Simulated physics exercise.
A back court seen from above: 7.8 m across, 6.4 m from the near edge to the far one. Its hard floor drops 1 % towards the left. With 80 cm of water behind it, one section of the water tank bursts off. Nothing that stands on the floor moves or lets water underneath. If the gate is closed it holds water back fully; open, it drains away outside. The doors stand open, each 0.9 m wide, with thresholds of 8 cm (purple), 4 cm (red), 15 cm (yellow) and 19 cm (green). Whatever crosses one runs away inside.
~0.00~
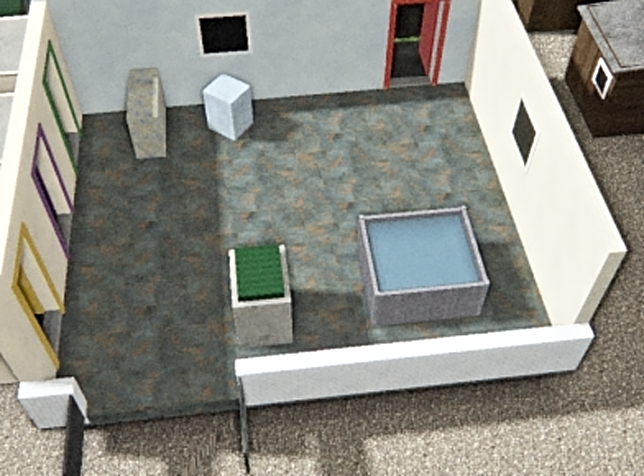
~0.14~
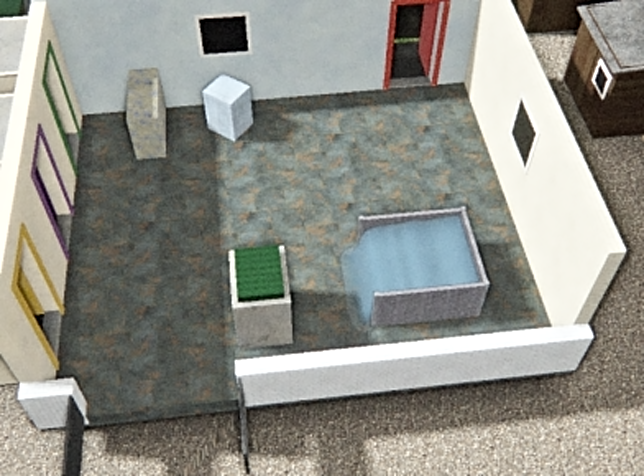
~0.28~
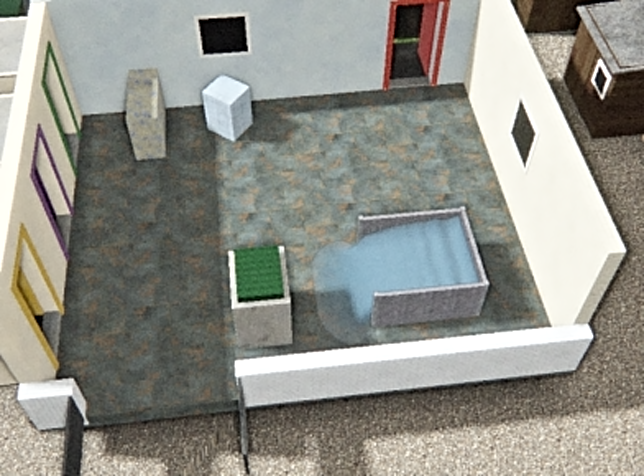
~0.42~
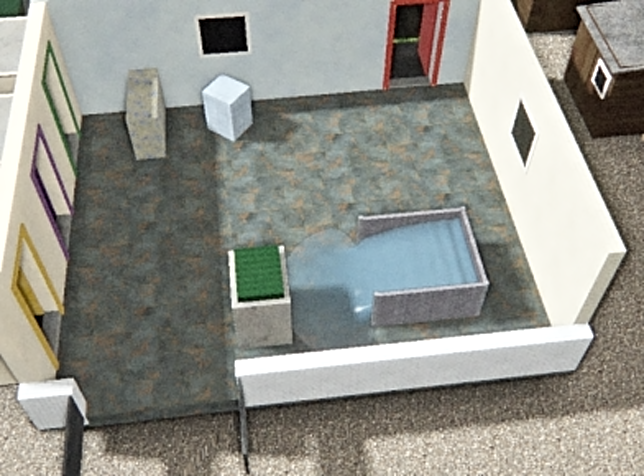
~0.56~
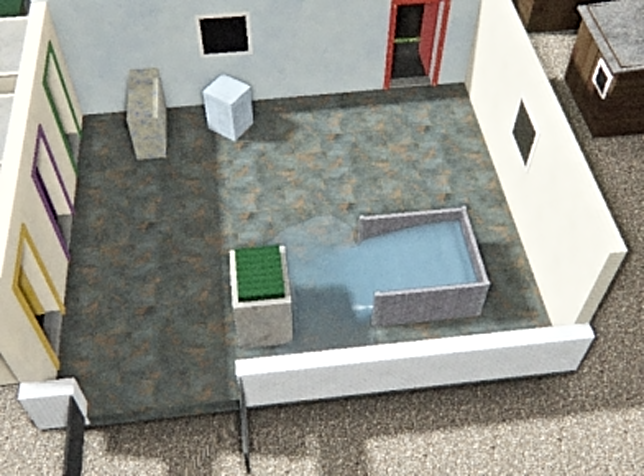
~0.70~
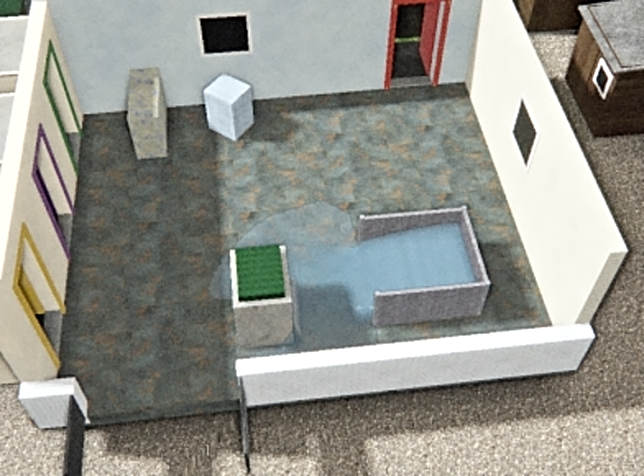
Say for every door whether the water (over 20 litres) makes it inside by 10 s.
The water let in: At the purple door it goes over the limit; at the red door it stays under the limit; at the yellow door it stays under the limit; at the green door it stays under the limit.
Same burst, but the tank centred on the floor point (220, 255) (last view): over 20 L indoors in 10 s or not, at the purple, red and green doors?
Against that limit: Purple past it, red not over, green not over.
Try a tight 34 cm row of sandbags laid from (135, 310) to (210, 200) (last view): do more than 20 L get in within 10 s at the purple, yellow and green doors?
Then: Purple not over, yellow not over, green under.
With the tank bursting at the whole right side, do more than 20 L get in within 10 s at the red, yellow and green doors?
Then: Red past it, yellow not over, green under.
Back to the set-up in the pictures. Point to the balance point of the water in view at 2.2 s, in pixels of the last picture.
Around (279, 282).
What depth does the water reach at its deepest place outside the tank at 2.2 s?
Roughly 30 cm.
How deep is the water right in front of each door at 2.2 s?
Depths in cm: Purple 16, red 0, yellow 3, green 0.
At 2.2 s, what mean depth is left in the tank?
Some 17 cm.
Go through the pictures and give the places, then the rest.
The first frame shows the water tank at (422, 252) is whole and still, 80 cm deep.
In the second frame, the front is at (370, 329), 0.8 m from the gap at (368, 278); 0.4 m2 of floor is under water; 80 cm left at the back of the water tank.
In the third frame, the front is at (341, 336), 1.0 m from the gap at (368, 279); 1.3 m2 of floor is under water; 74 cm left at the back of the water tank.
In the fourth frame, water pours out at (368, 280) and has run 1.4 m, to (307, 339); typically 11 cm deep outside, 68 cm at the water tank's back.
In the fifth frame, the front is at a hidden place, 2.0 m from the gap at (369, 280); 4.2 m2 of floor is under water; 68 cm left at the back of the water tank.
In the sixth frame, water pours out at (369, 280) and has run 2.6 m, to (215, 286); typically 6 cm deep outside, 61 cm at the water tank's back.
After 1.4 s water covers 25 % of the floor and is deepest (46 cm) near (297, 308); purple door not reached, red door not reached, yellow door not reached, green door not reached.
After 2.2 s water covers 45 % of the floor and is deepest (30 cm) near (305, 377); purple door 16 cm at the sill, 18 L in, red door not reached, yellow door 3 cm at the sill, 0 L in, green door not reached.
After 3.5 s water covers 60 % of the floor and is deepest (22 cm) near (84, 117); purple door 12 cm at the sill, 55 L in, red door not reached, yellow door 13 cm at the sill, 4 L in, green door 15 cm at the sill, 1 L in.
After 6.0 s water covers 70 % of the floor and is deepest (14 cm) near (137, 131); purple door 9 cm at the sill, 65 L in, red door not reached, yellow door 6 cm at the sill, 5 L in, green door 11 cm at the sill, 1 L in.
After 10.0 s water covers 85 % of the floor and is deepest (9 cm) near (55, 405); purple door 6 cm at the sill, 71 L in, red door 1 cm at the sill, 0 L in, yellow door 6 cm at the sill, 5 L in, green door 8 cm at the sill, 2 L in.
